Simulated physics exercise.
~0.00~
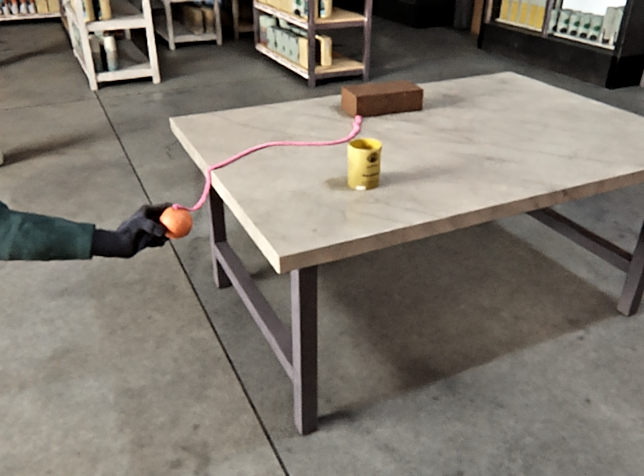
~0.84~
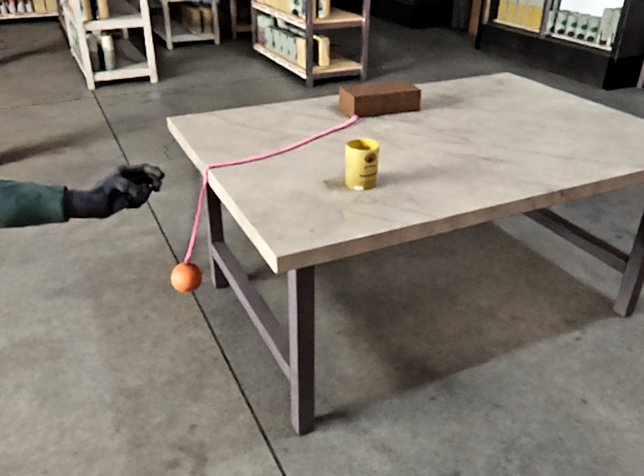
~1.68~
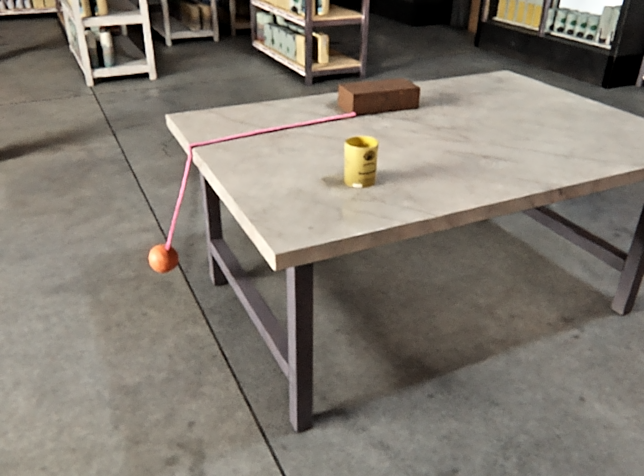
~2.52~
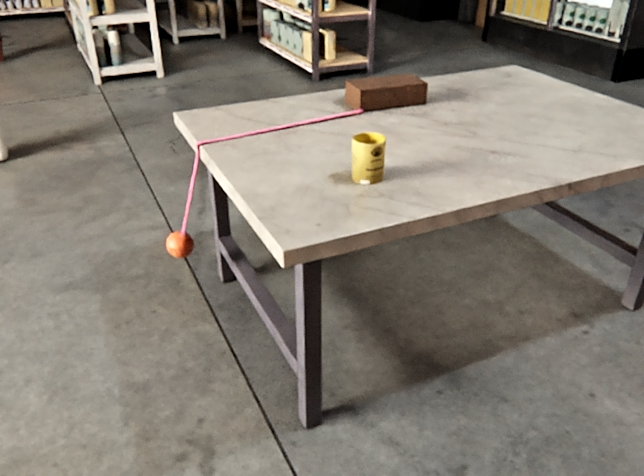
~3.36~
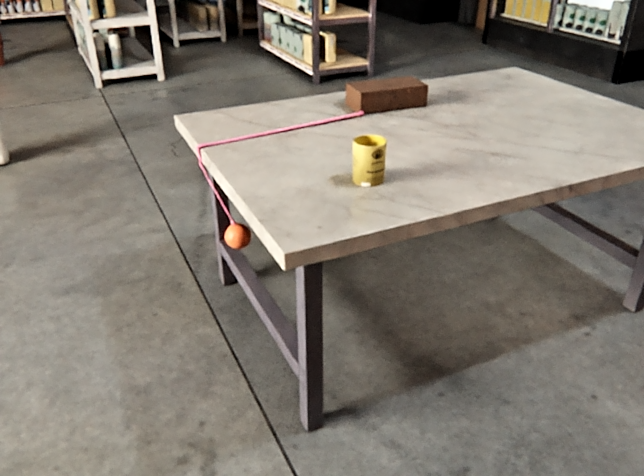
An orange on a pink ribbon dropped when a gloved hand let go beside a table, pulling the ribbon taut over the edge from the brick, then swung left and back right, ending up hanging above the floor while the brick and yellow cup stayed put.
